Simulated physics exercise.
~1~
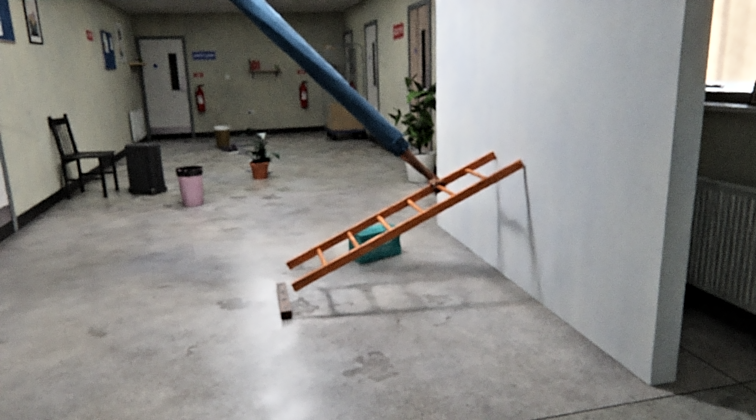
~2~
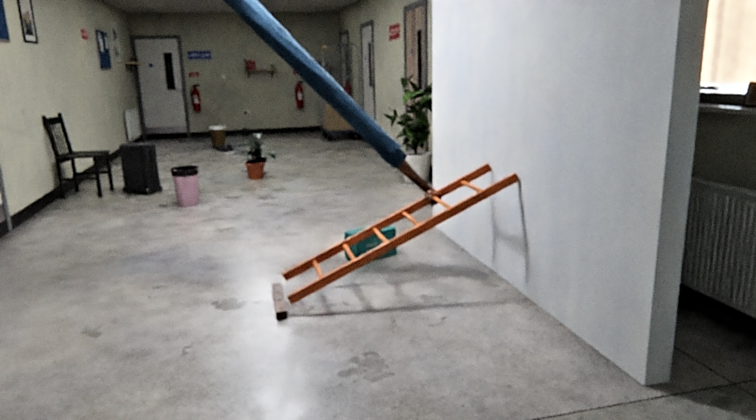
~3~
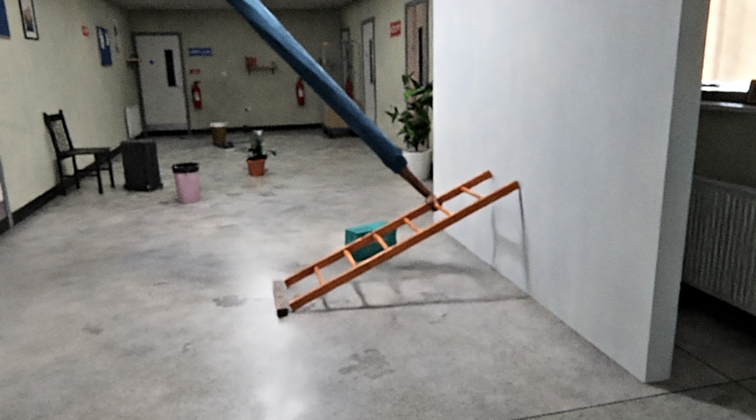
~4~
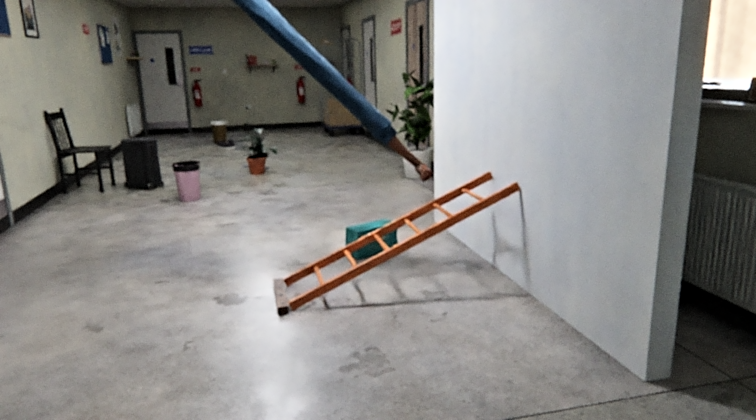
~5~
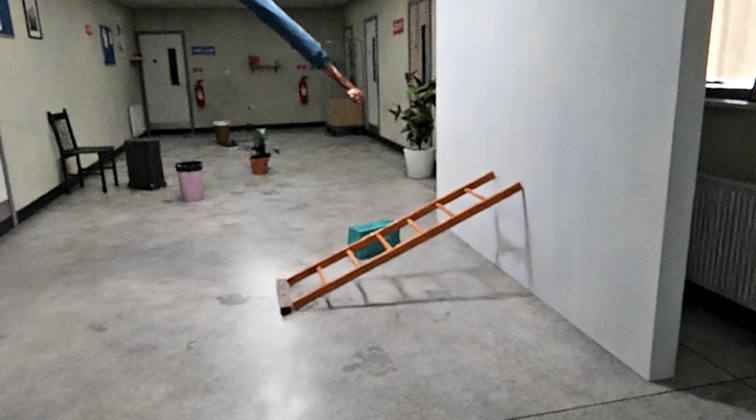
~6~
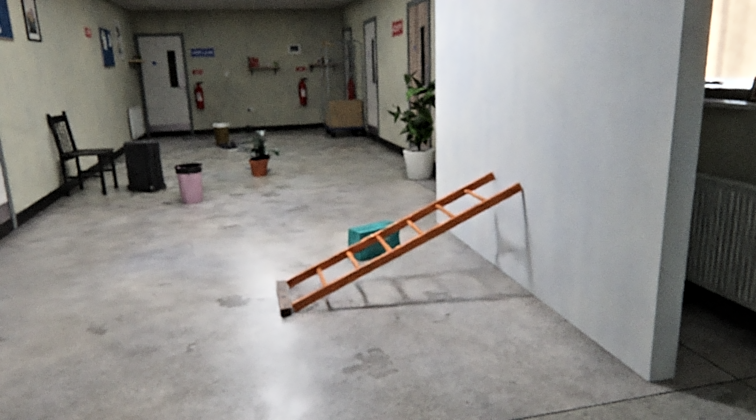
An arm lowers an orange ladder against a white wall, releases it, and it stays leaning.
